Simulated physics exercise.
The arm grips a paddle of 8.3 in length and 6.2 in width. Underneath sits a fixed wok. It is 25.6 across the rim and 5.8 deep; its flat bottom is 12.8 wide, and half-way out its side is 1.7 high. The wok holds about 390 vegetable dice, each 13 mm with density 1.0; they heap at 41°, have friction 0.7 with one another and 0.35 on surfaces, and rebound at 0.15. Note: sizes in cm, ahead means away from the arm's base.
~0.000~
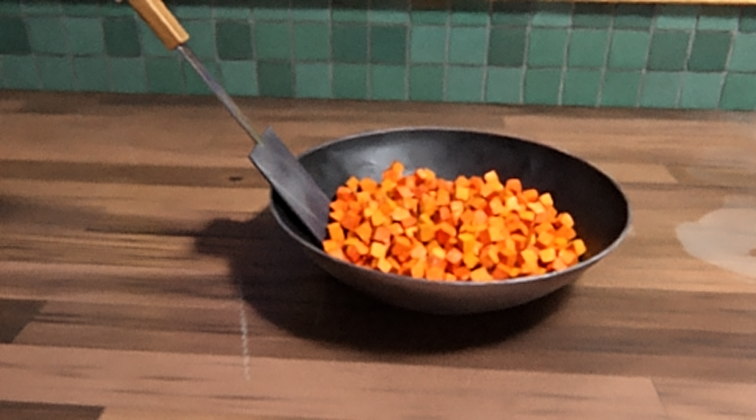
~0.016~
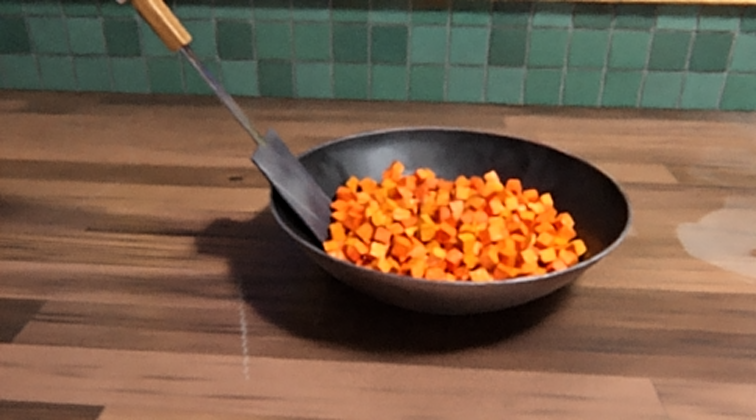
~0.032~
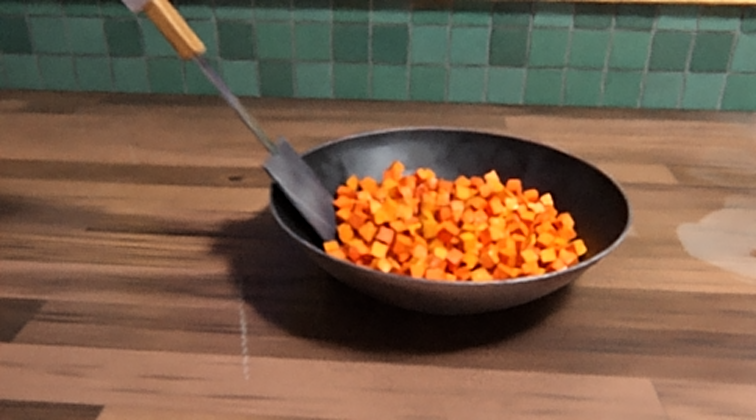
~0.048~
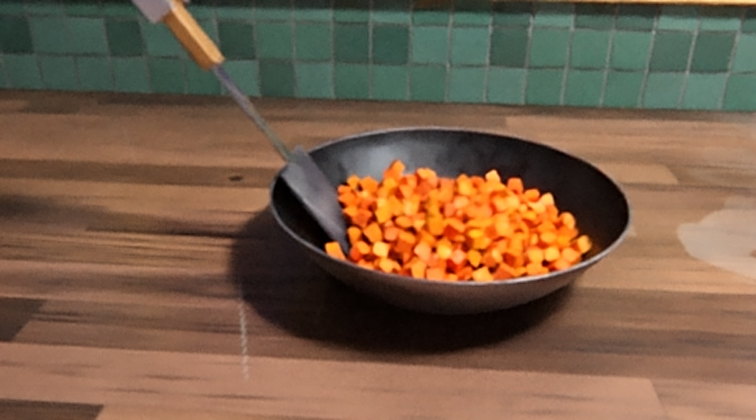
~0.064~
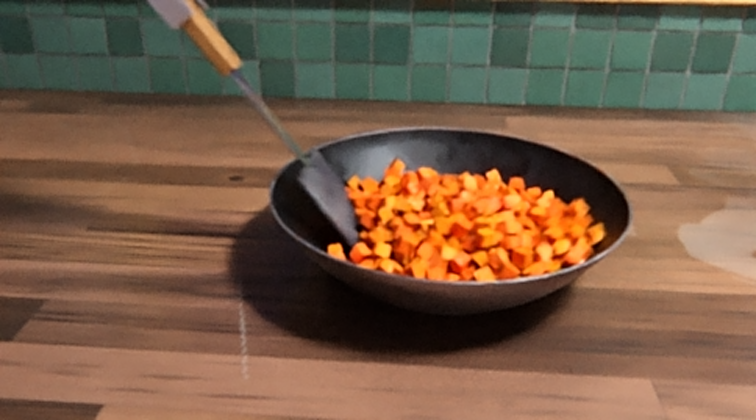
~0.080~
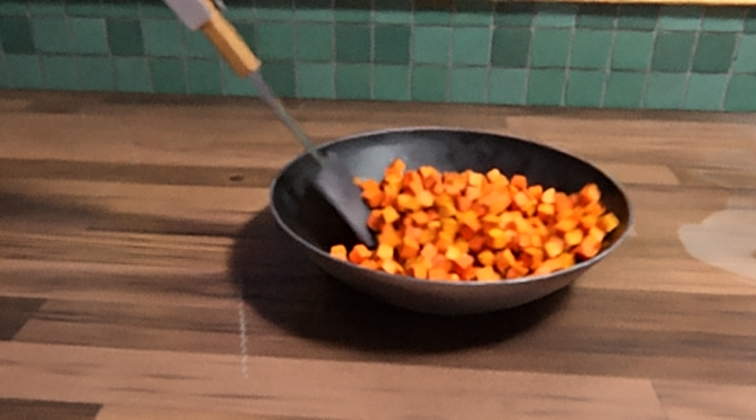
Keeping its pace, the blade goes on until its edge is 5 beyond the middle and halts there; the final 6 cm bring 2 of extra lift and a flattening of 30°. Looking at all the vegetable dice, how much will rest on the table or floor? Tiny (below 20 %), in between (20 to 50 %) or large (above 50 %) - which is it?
Tiny, so below 20 %.
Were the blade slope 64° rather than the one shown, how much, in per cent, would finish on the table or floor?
Some 5 in a hundred.
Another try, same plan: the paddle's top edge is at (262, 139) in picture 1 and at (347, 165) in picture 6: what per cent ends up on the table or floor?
My guess would be close to 10 per cent.
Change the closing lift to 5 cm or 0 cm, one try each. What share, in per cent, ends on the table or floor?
Roughly 5 % and then 5 %.
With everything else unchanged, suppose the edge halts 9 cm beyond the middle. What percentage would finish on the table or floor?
About 30 %.
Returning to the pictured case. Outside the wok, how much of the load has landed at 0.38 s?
5 %.
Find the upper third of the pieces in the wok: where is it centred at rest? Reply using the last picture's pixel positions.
(557, 204).
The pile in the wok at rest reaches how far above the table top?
Some 8.0 cm.
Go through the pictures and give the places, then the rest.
The first frame shows paddle top edge at (259, 141), sloping 54°; upper third of the load around (449, 220), from x 330 to 575, top at y 170; 391 in the wok.
The second frame shows paddle top edge at (261, 142), sloping 54°; upper third of the load around (450, 220), from x 330 to 575, top at y 170.
The third frame shows paddle top edge at (273, 150), sloping 54°; upper third of the load around (447, 220), from x 330 to 575, top at y 170.
The fourth frame shows paddle top edge at (290, 159), sloping 54°; upper third of the load around (451, 217), from x 335 to 580, top at y 170.
The fifth frame shows paddle top edge at (307, 164), sloping 54°; upper third of the load around (465, 216), from x 335 to 595, top at y 165.
The sixth frame shows paddle top edge at (324, 166), sloping 54°; upper third of the load around (480, 213), from x 340 to 605, top at y 165; 391 in the wok.
By 0.12 s, sloping 53°, highest piece 7 above the table; 391 in the wok.
By 0.16 s, sloping 40°, highest piece 8 above the table; 388 in the wok, 3 on the blade or in flight.
By 0.38 s, sloping 24°, highest piece 8 above the table; 376 in the wok, 15 on the table or floor.
By 1.43 s, sloping 24°, highest piece 8 above the table; 376 in the wok, 15 on the table or floor.
Final count, 376 in the wok, 15 on the table or floor. That is 4 % on the table or floor.
